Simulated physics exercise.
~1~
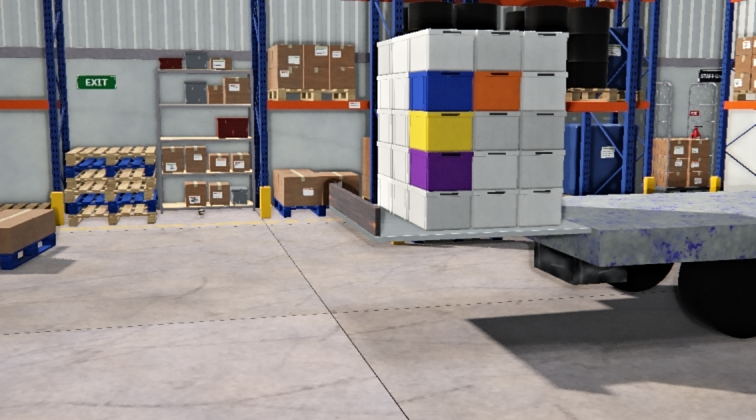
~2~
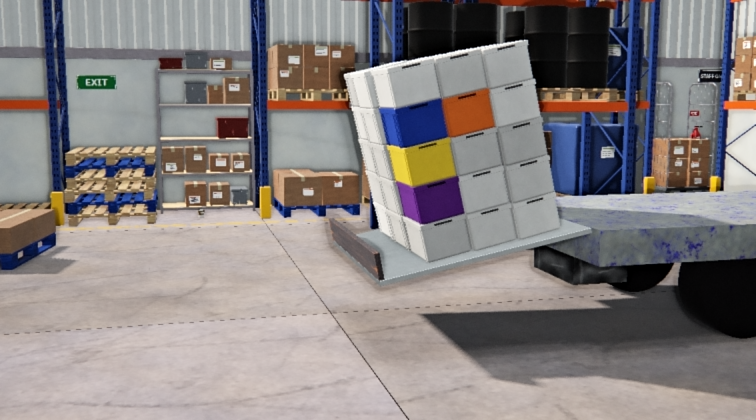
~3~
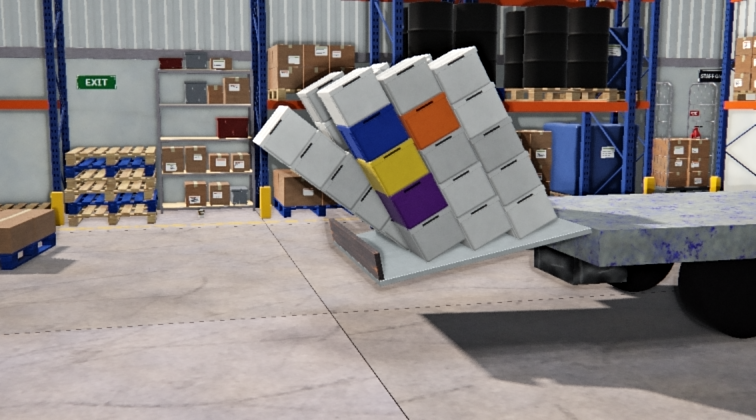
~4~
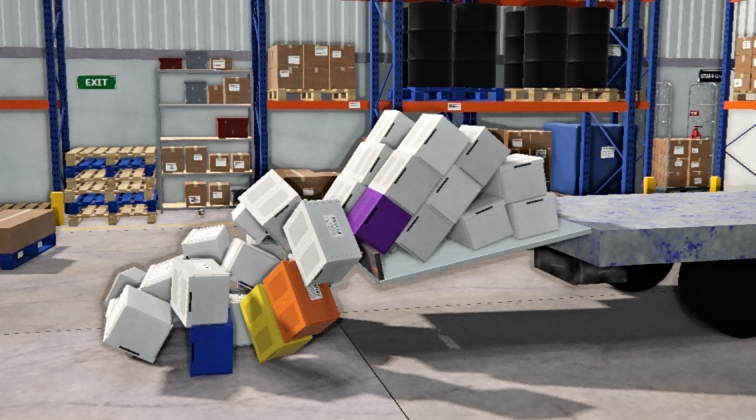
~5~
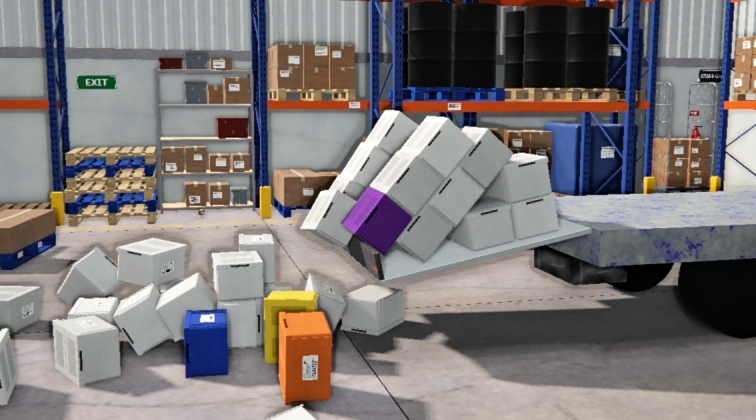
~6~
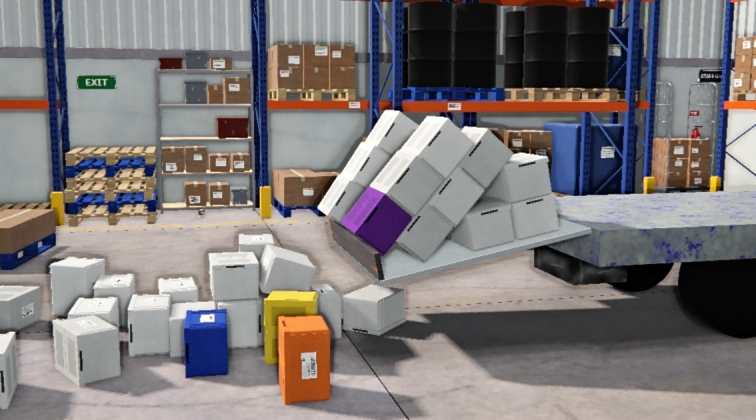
In a warehouse, a platform tilts left and many stacked totes topple onto the floor.
